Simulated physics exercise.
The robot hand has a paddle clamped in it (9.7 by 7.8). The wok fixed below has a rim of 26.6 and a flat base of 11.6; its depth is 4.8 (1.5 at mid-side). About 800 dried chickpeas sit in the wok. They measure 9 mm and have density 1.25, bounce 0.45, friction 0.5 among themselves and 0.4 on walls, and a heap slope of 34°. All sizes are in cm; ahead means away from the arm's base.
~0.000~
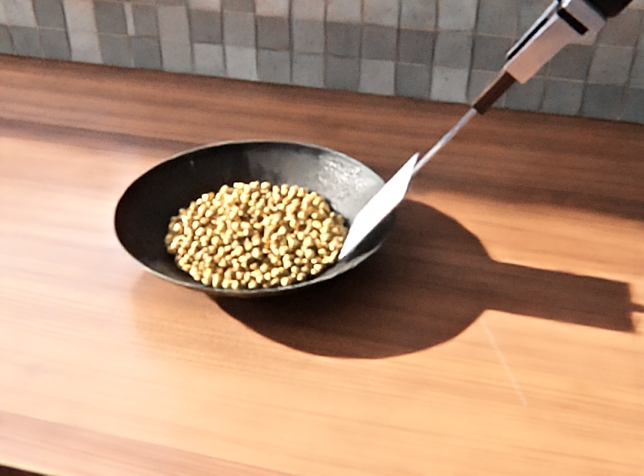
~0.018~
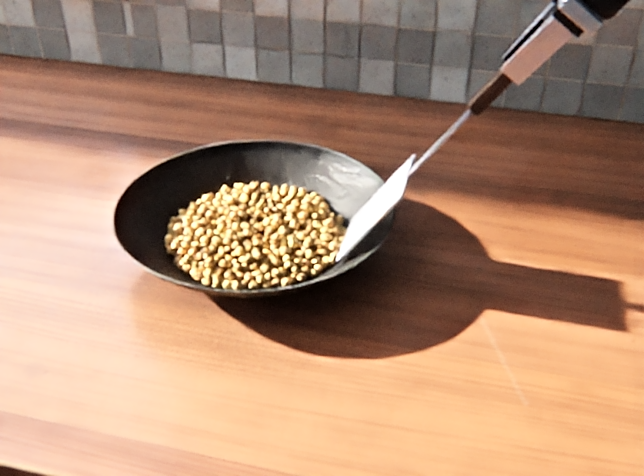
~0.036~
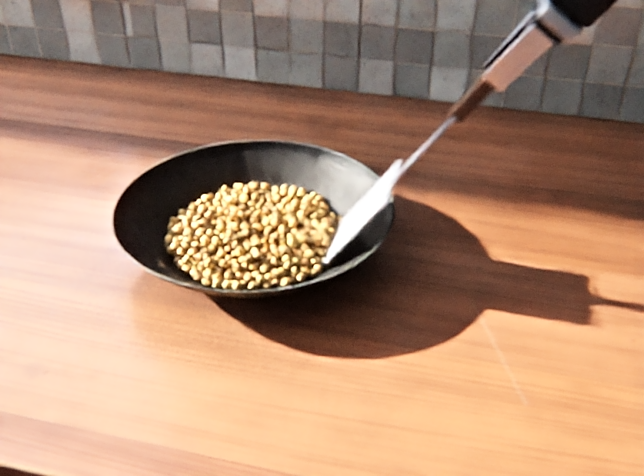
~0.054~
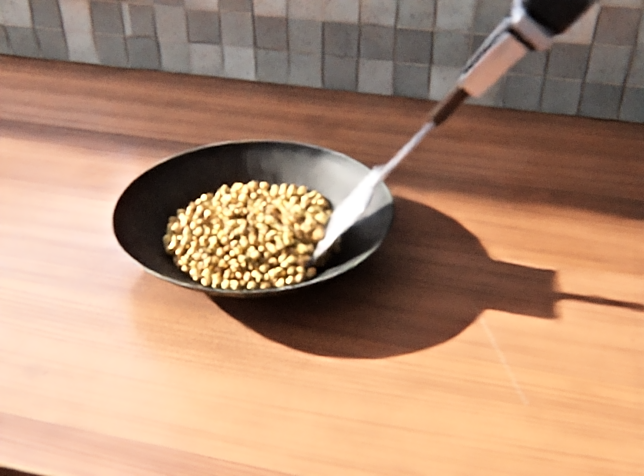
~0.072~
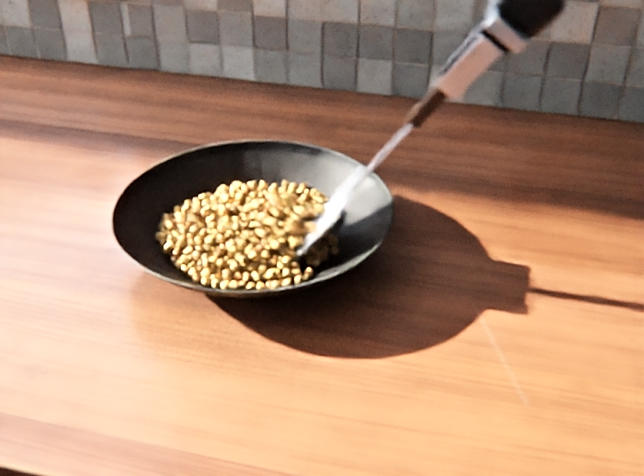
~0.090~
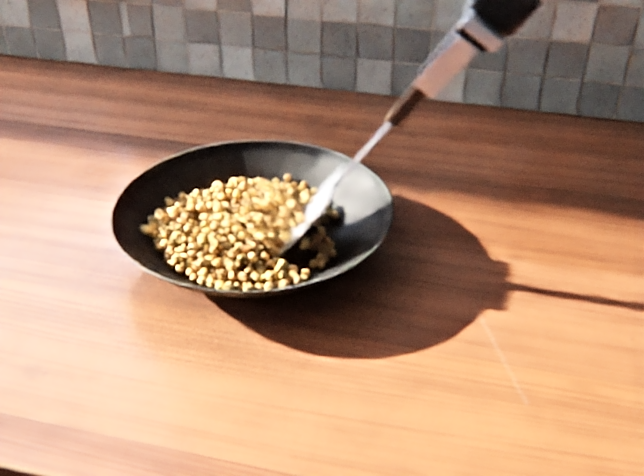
A robot arm's paddle slides left into a black wok, pushing the chickpeas leftward.
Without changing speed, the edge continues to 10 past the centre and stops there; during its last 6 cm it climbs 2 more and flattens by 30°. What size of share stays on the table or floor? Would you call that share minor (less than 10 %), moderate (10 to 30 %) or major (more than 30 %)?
I would call it major.
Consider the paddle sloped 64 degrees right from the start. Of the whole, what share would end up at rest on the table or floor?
It would then be close to 35 %.
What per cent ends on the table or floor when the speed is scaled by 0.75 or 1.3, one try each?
Some 30 and 40 per cent.
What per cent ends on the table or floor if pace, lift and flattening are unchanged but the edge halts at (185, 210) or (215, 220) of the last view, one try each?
Try 1: Approx. 20 %; try 2: Approx. 0 %.
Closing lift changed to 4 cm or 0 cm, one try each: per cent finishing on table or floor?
I'd put it near 35 in a hundred, then near 35 in a hundred.
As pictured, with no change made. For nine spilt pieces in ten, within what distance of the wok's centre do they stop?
It comes out at close to 45 centimetres.
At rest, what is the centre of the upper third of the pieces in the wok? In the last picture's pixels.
Roughly (204, 222).
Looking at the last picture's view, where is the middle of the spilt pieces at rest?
Pixel estimate: About (9, 202).
After 0.13 s, sloping 55°, highest piece 10 above the table; 795 in the wok, 1 on the blade or in flight.
After 0.18 s, sloping 45°, highest piece 15 above the table; 794 in the wok, 2 on the blade or in flight.
After 0.40 s, sloping 25°, highest piece 10 above the table; 493 in the wok, 253 on the table or floor, 50 on the blade or in flight.
After 1.45 s, sloping 25°, highest piece 4 above the table; 493 in the wok, 303 on the table or floor.
In the end, 493 in the wok, 303 on the table or floor. That is 38 % on the table or floor.
